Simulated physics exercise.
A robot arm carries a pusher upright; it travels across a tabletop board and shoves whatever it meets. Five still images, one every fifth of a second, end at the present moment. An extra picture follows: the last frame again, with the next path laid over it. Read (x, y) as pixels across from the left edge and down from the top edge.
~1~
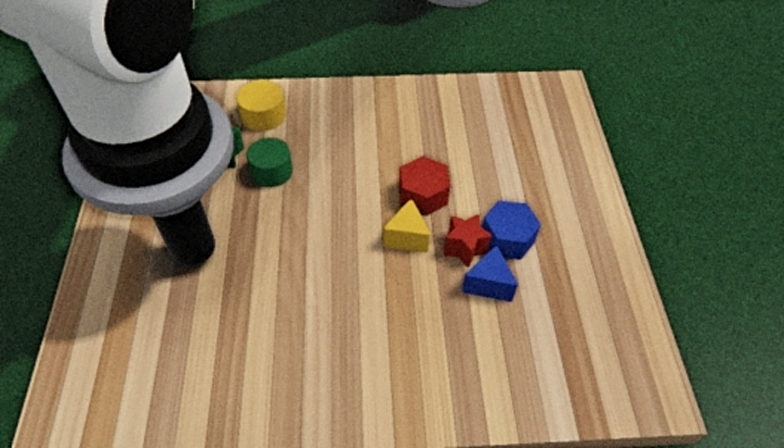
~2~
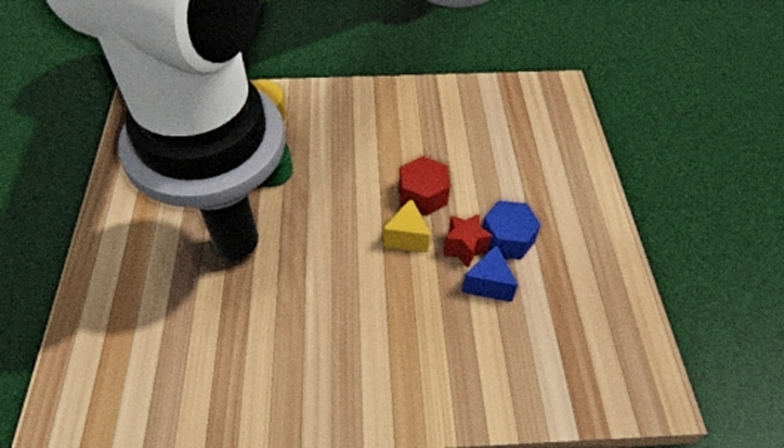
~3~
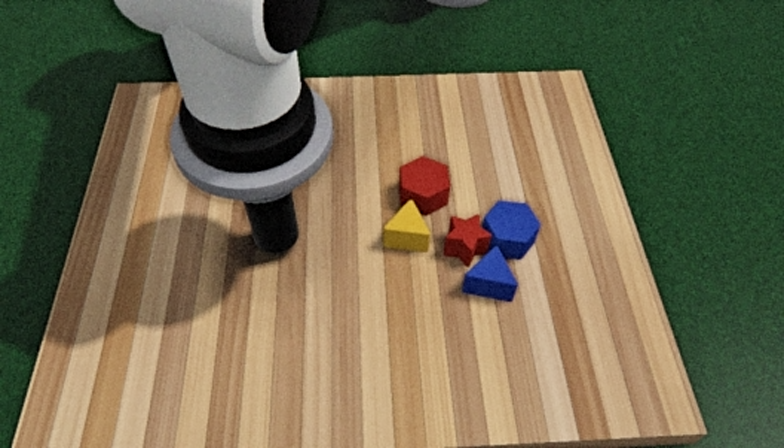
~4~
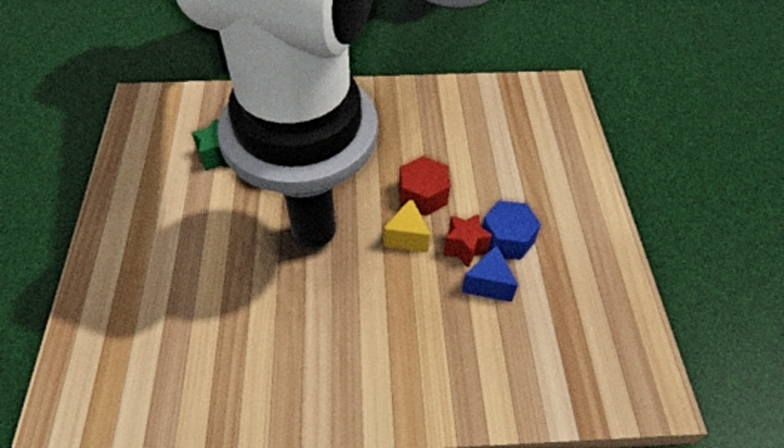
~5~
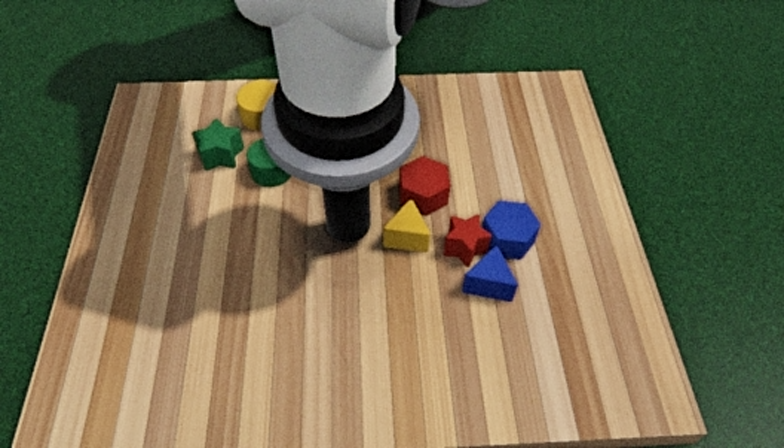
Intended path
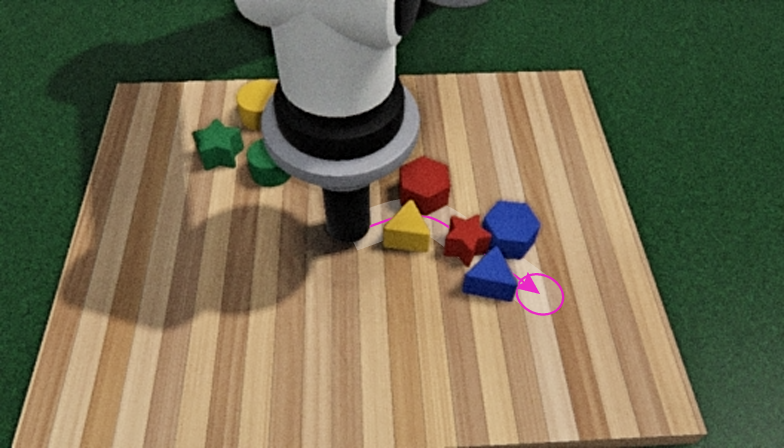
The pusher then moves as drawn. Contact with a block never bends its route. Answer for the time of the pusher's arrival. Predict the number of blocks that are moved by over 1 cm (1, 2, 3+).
I count three at least.
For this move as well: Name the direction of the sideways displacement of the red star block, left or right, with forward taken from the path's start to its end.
Shifts right.
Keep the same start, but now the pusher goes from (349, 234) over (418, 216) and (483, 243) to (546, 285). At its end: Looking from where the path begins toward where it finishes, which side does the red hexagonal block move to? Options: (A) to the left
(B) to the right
Answer: A.
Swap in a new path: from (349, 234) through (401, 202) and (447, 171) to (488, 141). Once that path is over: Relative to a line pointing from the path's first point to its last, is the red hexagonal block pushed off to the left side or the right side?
Right side.
The line goes from (349, 234) by way of (418, 215) and (479, 249) to (540, 294).
On the path given first. One third of the way, pusher (419, 208); yellow three-sided block (432, 225), turned 40° clockwise; red hexagonal block (447, 166), turned 20° anticlockwise.
Two thirds of the way, pusher (480, 242); yellow three-sided block (441, 247), turned 80° clockwise; red hexagonal block (451, 165), turned 30° anticlockwise; red star block (494, 264); blue hexagonal block (532, 225), turned 25° anticlockwise.
At the end, pusher (542, 287); yellow three-sided block (441, 247), turned 80° clockwise; red hexagonal block (451, 165), turned 30° anticlockwise; red star block (538, 312), turned 25° clockwise; blue hexagonal block (552, 230), turned 80° anticlockwise.
